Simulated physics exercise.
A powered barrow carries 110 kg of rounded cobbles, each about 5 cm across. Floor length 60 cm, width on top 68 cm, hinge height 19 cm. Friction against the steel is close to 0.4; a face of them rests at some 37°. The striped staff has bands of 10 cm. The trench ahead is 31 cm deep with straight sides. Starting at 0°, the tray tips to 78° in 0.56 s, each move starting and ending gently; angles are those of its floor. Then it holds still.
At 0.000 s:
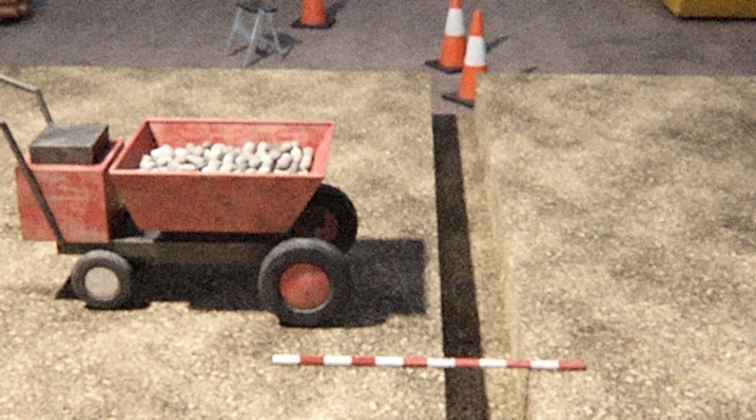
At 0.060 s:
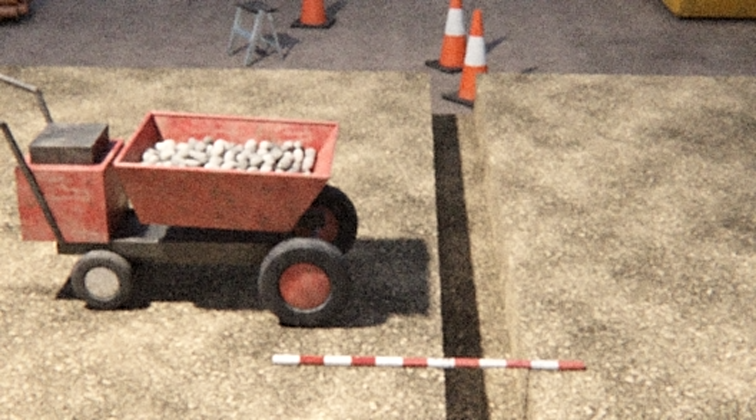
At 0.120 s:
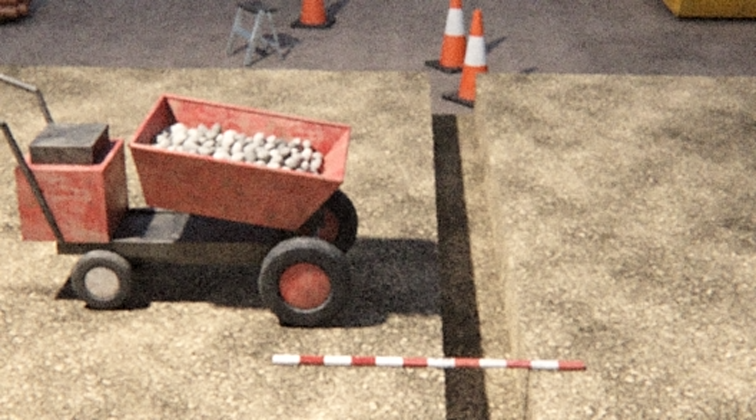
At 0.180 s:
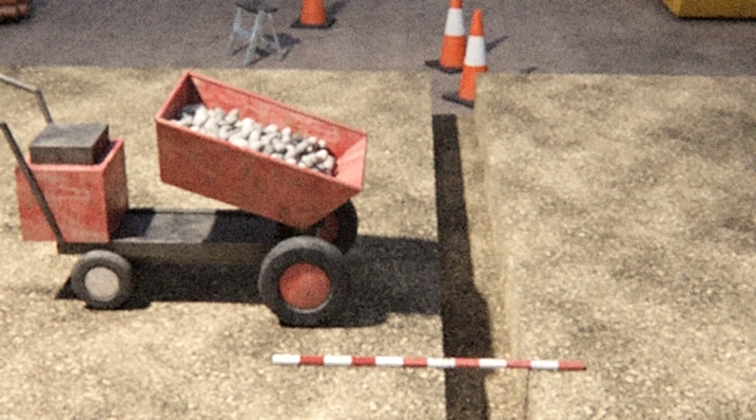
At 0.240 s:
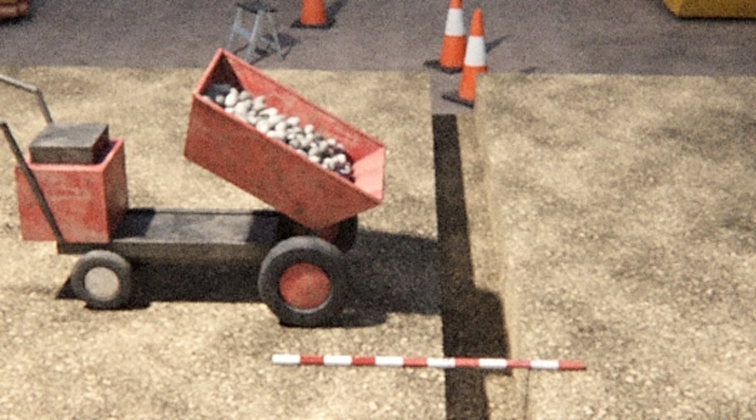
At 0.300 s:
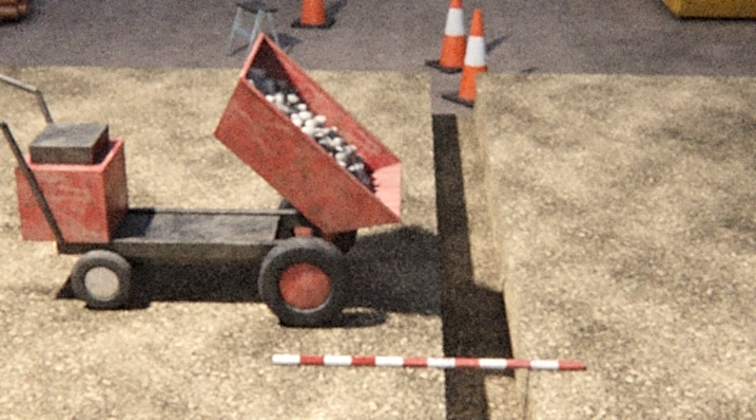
On sandy ground, a red barrow's tray of pale cobbles tilts steeply toward a narrow trench.
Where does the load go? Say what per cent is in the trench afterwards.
Close to 71 in a hundred.
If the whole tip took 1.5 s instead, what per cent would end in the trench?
It would be near 100 per cent.
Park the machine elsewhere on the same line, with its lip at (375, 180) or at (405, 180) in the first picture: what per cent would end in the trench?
First some 30, then 15 per cent.
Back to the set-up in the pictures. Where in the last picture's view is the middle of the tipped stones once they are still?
Near (491, 338).
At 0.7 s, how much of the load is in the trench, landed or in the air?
Some 40 per cent.
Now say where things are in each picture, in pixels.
In the first picture, the tray is at 0°, its lip at (323, 177); the top of the load is at (234, 156).
The second picture shows lip at (329, 178), floor tilted 2°, highest stones at (216, 153); the stones move at 0.6 m/s on average.
The third picture shows lip at (342, 181), floor tilted 9°, highest stones at (194, 138); the stones move at 1.2 m/s on average.
The fourth picture shows lip at (361, 190), floor tilted 19°, highest stones at (196, 117); the stones move at 1.6 m/s on average.
The fifth picture shows lip at (382, 203), floor tilted 31°, highest stones at (220, 97); the stones move at 1.8 m/s on average.
In the sixth picture, the tray is at 43°, its lip at (400, 221); the top of the load is at (256, 81); the stones move at 1.9 m/s on average.
After 0.4 s the floor is at 66°; 100 % in the tray; the foremost stones are at (401, 219).
After 0.7 s the floor is at 78°; 60 % in the tray, 1 % short of the trench, 39 % in the trench; the foremost stones are at (513, 253).
After 1.0 s the floor is at 78°; 5 % in the tray, 1 % short of the trench, 64 % in the trench, 29 % past the trench; the foremost stones are at (728, 285).
After 3.0 s the floor is at 78°; 0 % in the tray, 71 % in the trench, 29 % past the trench; the foremost stones are past the picture's edge.
